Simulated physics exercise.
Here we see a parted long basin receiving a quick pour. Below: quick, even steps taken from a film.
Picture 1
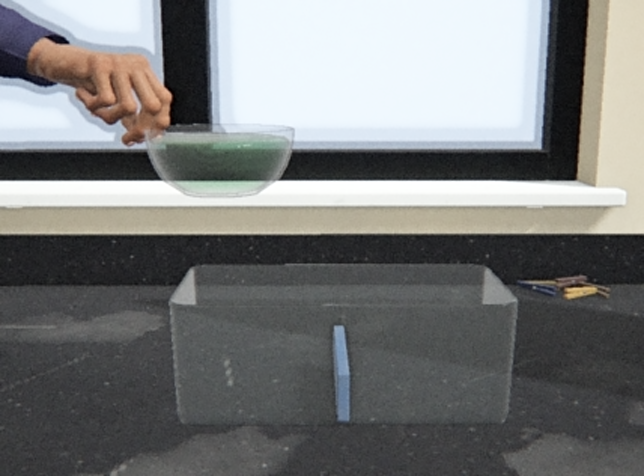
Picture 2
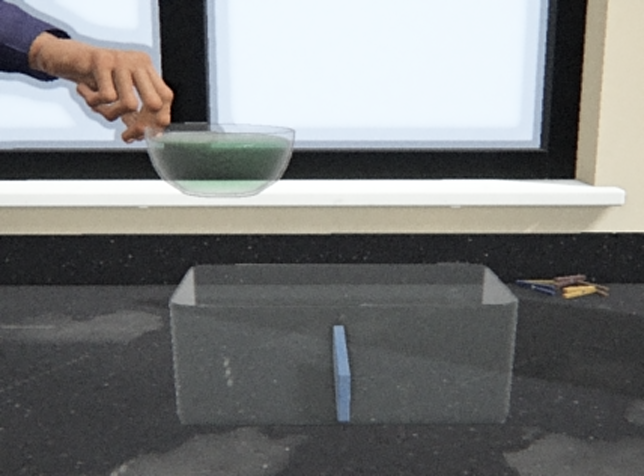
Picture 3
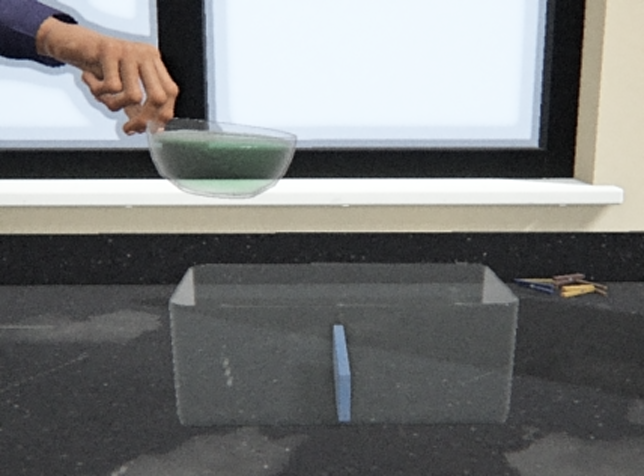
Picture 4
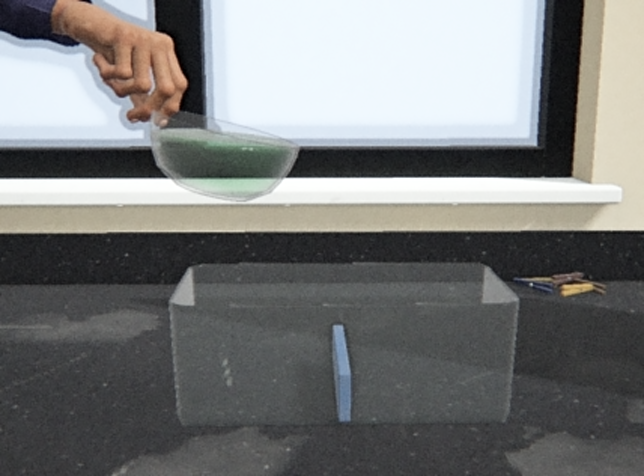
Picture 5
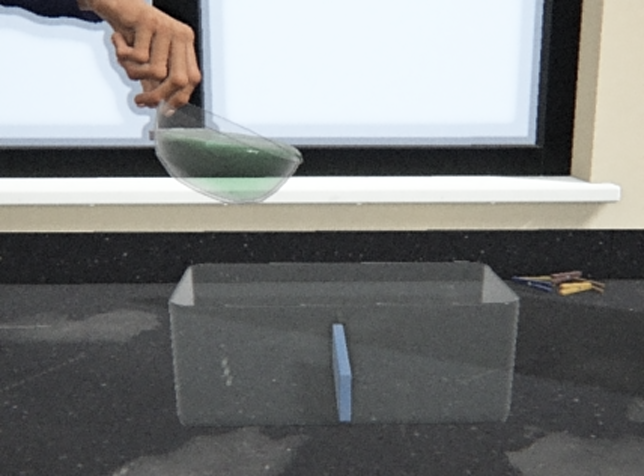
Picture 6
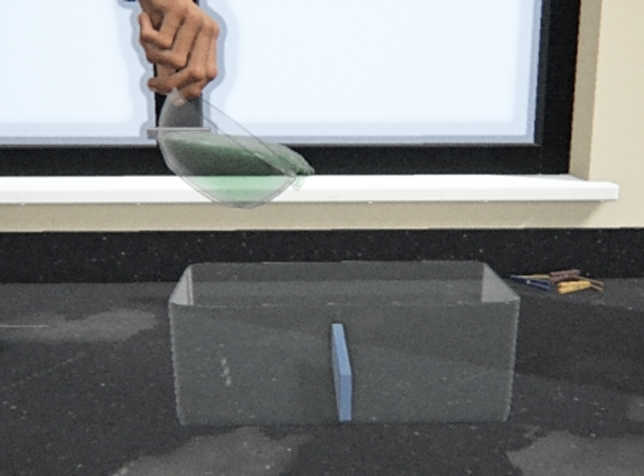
On a dark speckled counter by a window, a hand held a clear bowl of green liquid above a long see-through basin with a blue divider, then tilted it rightward until liquid reached over the rim.
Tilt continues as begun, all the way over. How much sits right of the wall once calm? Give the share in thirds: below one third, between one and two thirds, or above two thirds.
Honestly, the portion right of the wall is middling, a third to two thirds.
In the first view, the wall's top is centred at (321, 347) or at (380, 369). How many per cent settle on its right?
Record: Case 1 near 70 %, case 2 near 25 %.
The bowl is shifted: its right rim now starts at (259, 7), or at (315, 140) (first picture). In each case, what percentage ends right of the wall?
Result, first then second: About 40 % and about 65 %.
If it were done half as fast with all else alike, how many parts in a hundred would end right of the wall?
Close to 65 per cent.
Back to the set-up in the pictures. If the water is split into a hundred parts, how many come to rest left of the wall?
About 50 per cent.
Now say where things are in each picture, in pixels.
In the first picture, tilt 0°; pouring edge (293, 131); surface from (151, 139) to (291, 139); the long basin's rim runs from (182, 285) to (501, 285); the wall's top is at (341, 349).
In the second picture, tilt 2°; pouring edge (294, 133); surface from (151, 137) to (291, 139).
In the third picture, tilt 7°; pouring edge (296, 139); surface from (154, 134) to (293, 142).
In the fourth picture, tilt 15°; pouring edge (298, 149); surface from (156, 132) to (296, 145).
In the fifth picture, tilt 25°; pouring edge (298, 162); surface from (159, 132) to (297, 155); 3 per cent is over the edge.
In the sixth picture, tilt 37°; pouring edge (295, 178); surface from (163, 135) to (280, 157); 12 per cent is over the edge.
A moment on, the bowl is tipped right over and 4 per cent is still to pour, 28 is left of the wall and 44 right of it.
Next, the bowl is tipped right over and 0 per cent is still to pour, 49 is left of the wall and 48 right of it.
Then the bowl is tipped right over and 0 per cent is still to pour, 50 is left of the wall and 48 right of it.
Later the bowl is tipped right over and 0 per cent is still to pour, 50 is left of the wall and 48 right of it.
At rest 50 per cent lies left of the wall, 48 right of it and 3 outside.
